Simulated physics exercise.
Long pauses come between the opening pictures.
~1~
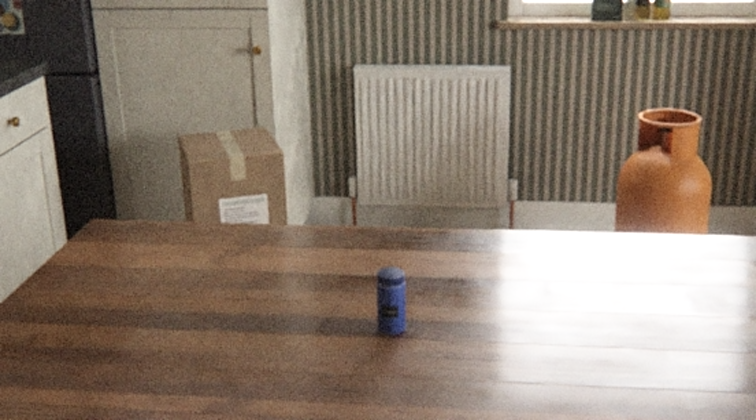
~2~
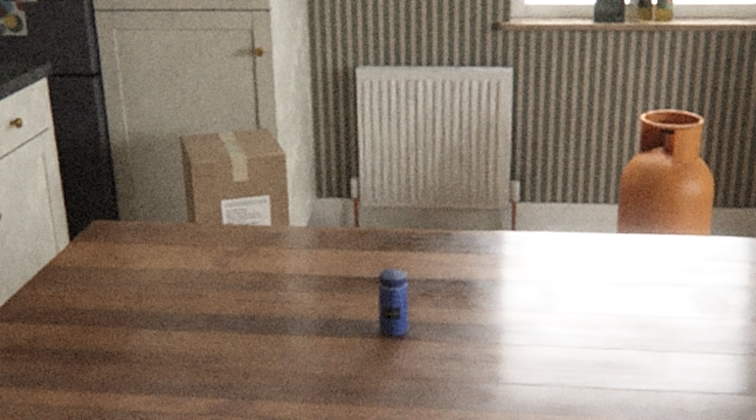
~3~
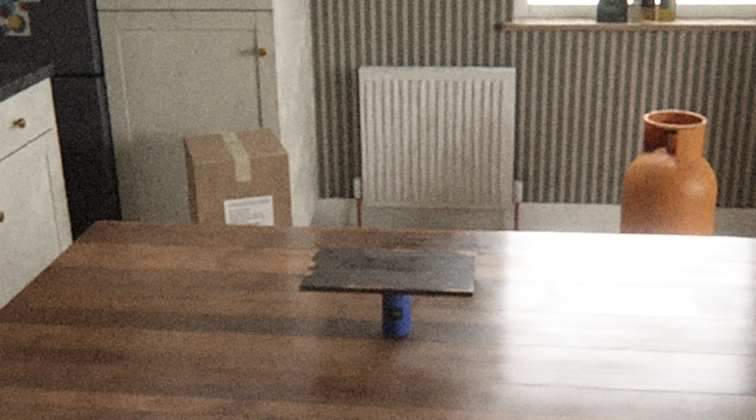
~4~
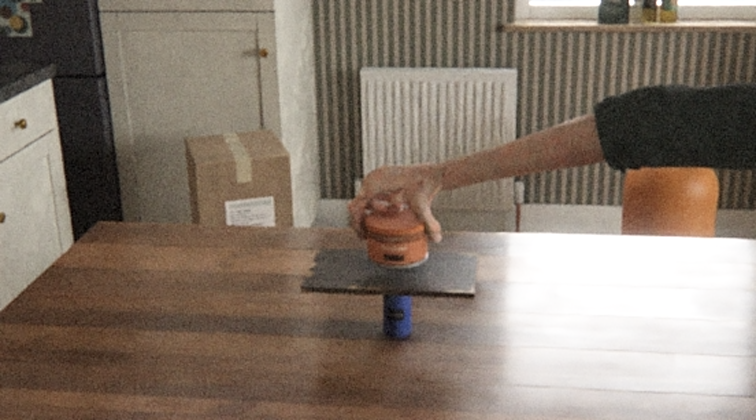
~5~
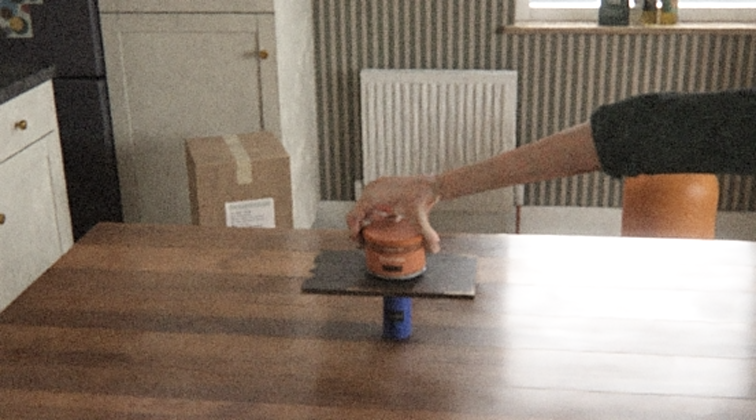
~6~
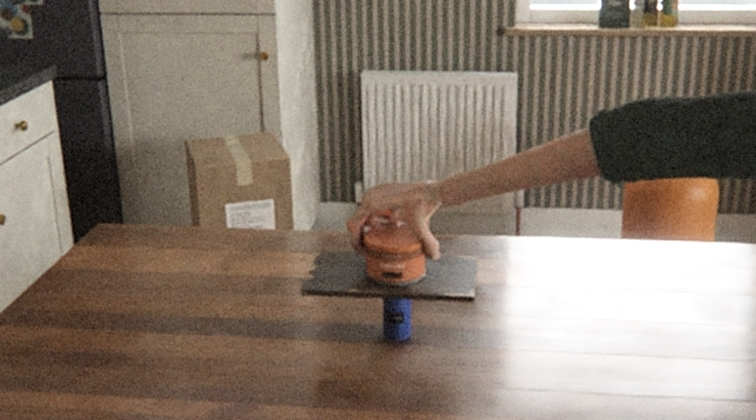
In a kitchen, a small blue shaker stands alone on a wooden table, then a dark flat slab appears balanced on top of it. A hand reaches in from the right and lowers an orange tub onto the slab, keeping hold.
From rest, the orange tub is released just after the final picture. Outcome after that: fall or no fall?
No fall.
Then, 0.30 s after the last picture, nothing has stirred.
Then, 0.70 s after the last picture, orange tub resting near (395, 255).
At rest, all 3 in place. Seen from the same camera at the end, orange tub near (395, 255). The stack keeps its balance.
